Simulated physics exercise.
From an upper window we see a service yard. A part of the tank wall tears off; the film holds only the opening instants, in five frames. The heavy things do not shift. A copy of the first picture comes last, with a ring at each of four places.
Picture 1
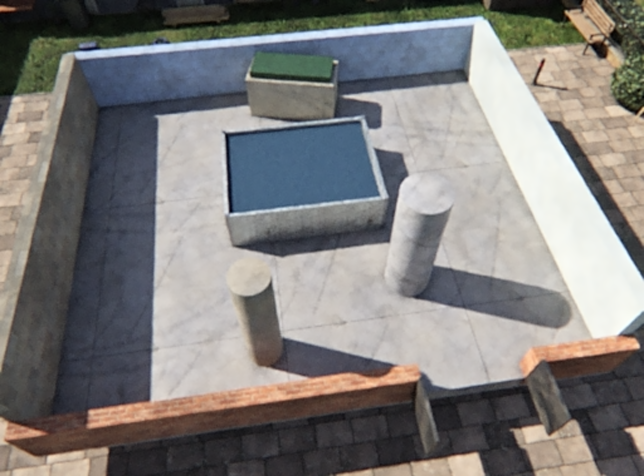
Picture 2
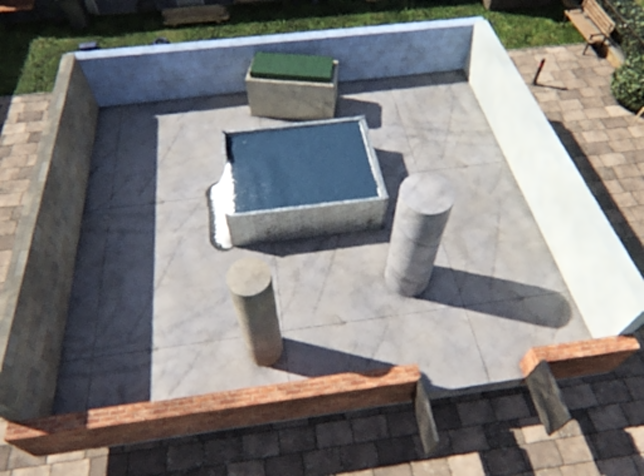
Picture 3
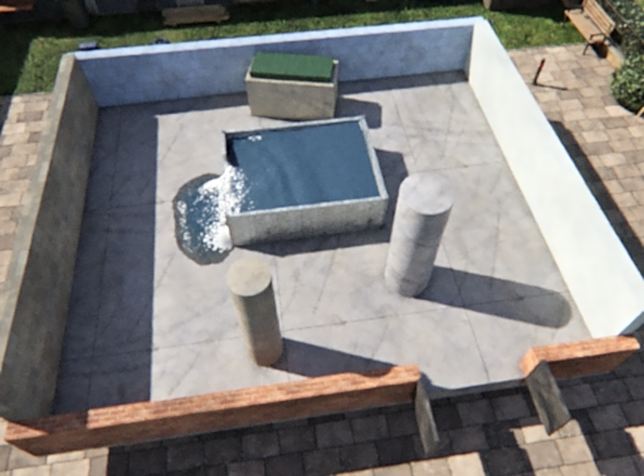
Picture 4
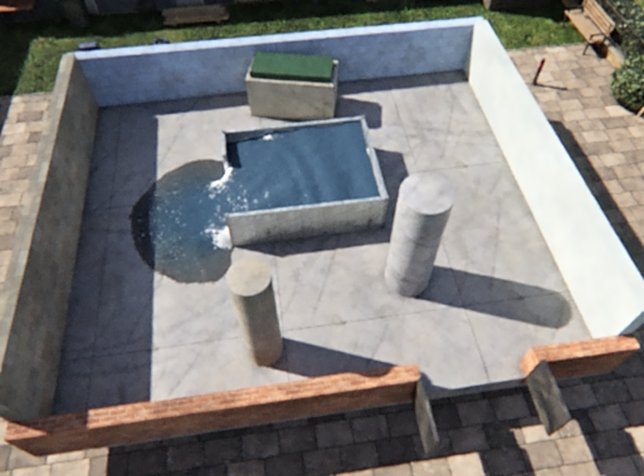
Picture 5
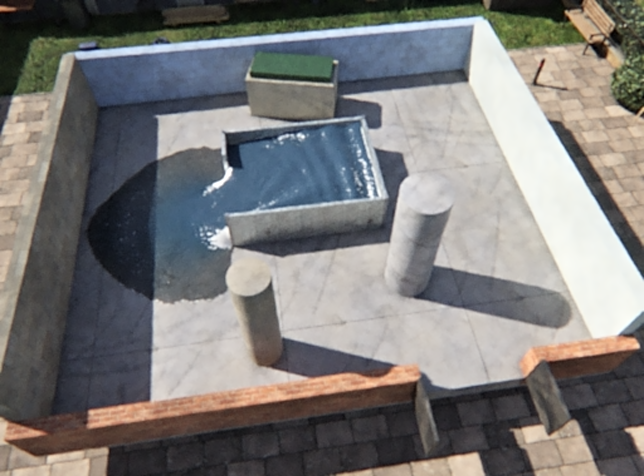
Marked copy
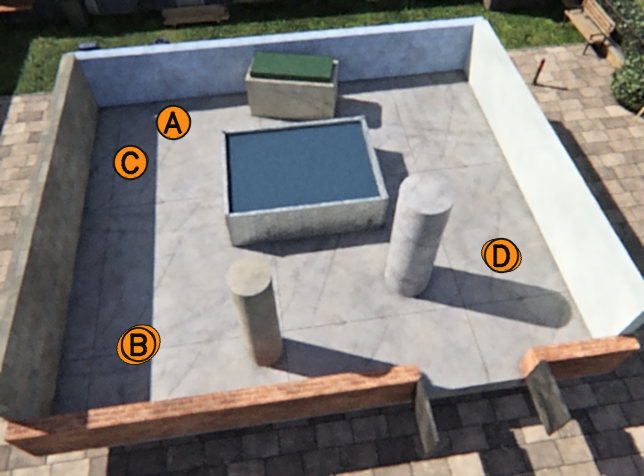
Water pouring from the left side of a raised concrete tank and spreading in a widening dark pool across a walled yard.
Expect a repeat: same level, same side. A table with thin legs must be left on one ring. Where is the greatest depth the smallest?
Take D.
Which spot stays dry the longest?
That is spot D.
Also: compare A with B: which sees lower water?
That is spot A.
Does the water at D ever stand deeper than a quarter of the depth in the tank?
No.
On the marked copy, A at (173, 122); B at (138, 344); C at (130, 162); D at (501, 255).
For spot A, the water peaks at about 20 % of the depth that stood in the tank.
For spot B, the water peaks at about 29 % of the depth that stood in the tank.
For spot C, the water peaks at about 25 % of the depth that stood in the tank.
For spot D, the water peaks at about 12 % of the depth that stood in the tank.
